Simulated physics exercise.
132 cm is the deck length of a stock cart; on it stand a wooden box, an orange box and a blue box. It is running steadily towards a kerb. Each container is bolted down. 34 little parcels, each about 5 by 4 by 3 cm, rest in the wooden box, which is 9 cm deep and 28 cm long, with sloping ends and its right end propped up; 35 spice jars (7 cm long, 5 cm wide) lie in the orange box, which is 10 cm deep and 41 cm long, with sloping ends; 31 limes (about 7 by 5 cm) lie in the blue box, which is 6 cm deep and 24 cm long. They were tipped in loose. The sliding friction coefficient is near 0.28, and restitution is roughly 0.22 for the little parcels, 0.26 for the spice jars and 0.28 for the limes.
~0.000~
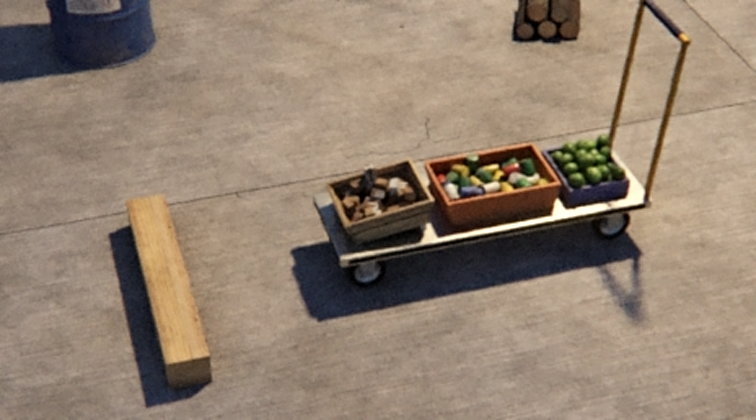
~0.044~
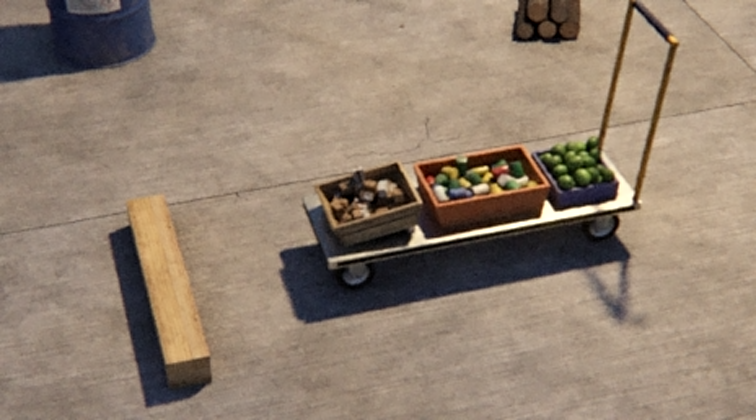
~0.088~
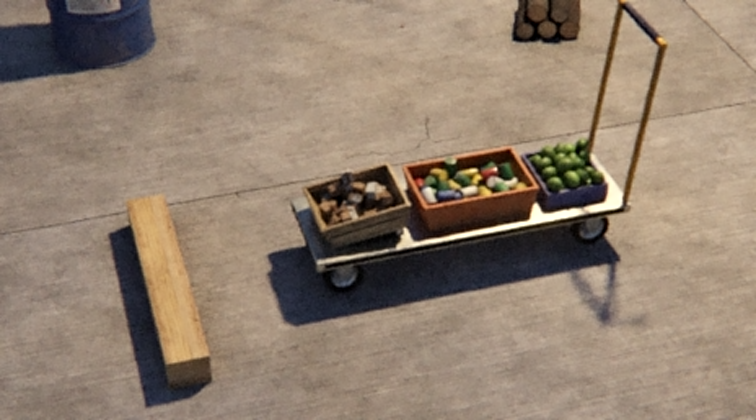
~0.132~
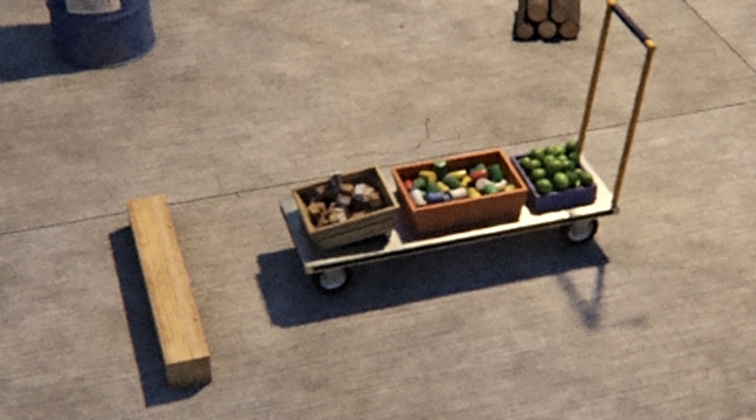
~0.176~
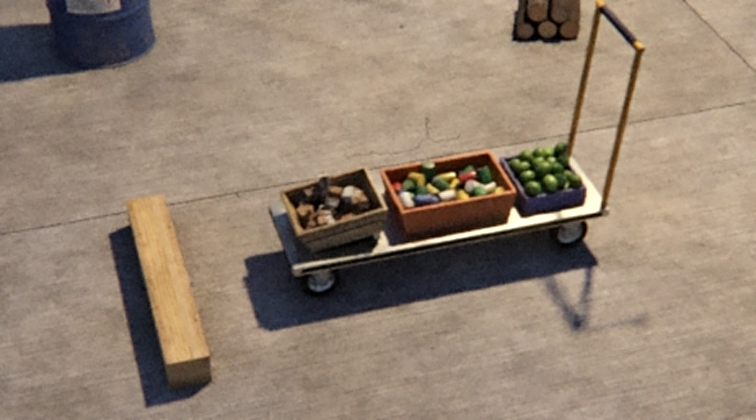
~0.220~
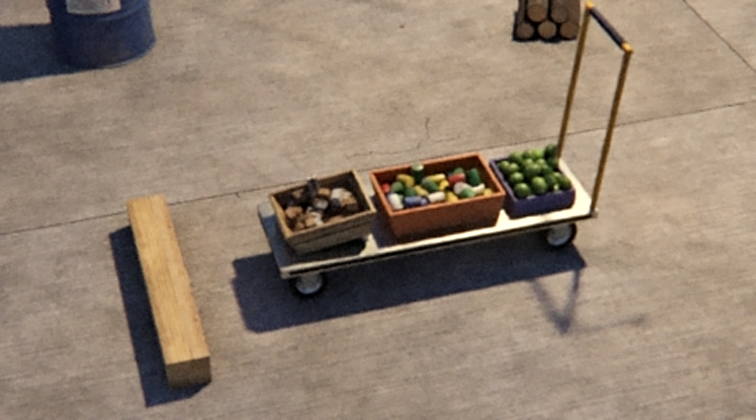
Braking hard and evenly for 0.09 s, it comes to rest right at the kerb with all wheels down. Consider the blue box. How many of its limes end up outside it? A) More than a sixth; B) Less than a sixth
(B) Less than a sixth.
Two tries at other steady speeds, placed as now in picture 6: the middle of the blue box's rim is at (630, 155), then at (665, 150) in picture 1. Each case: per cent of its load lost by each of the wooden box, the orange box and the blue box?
Per cent lost, first try then second - wooden box: 10, 10; orange box: 0, 10; blue box: 20, 40.
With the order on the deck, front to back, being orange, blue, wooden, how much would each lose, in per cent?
With that order the wooden box sheds 0 per cent of its load, the orange box 0 per cent, and the blue box 10 per cent.
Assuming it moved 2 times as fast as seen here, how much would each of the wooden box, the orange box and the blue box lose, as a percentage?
In that case the wooden box sheds 10 per cent, the orange box 0 per cent and the blue box 30 per cent.
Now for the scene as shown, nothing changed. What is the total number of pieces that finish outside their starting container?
Pieces: Around 2.
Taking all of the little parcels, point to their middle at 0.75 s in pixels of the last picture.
Middle: About (213, 235) px.
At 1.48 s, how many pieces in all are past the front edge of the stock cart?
Close to 0.
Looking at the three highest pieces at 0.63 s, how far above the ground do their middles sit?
34 cm.
After 0.53 s, braking starts.
After 0.63 s, wooden box 34 in, 0 out, orange box 35 in, 0 out and blue box 31 in, 0 out.
After 0.75 s, wooden box 34 in, 0 out, orange box 35 in, 0 out and blue box 30 in, 1 out.
After 0.98 s, wooden box 34 in, 0 out, orange box 35 in, 0 out and blue box 29 in, 2 out.
Final count (at 1.48 s), wooden box 34 in, 0 out, orange box 35 in, 0 out and blue box 29 in, 2 out. Asked share, 2 of 31, 6 per cent.
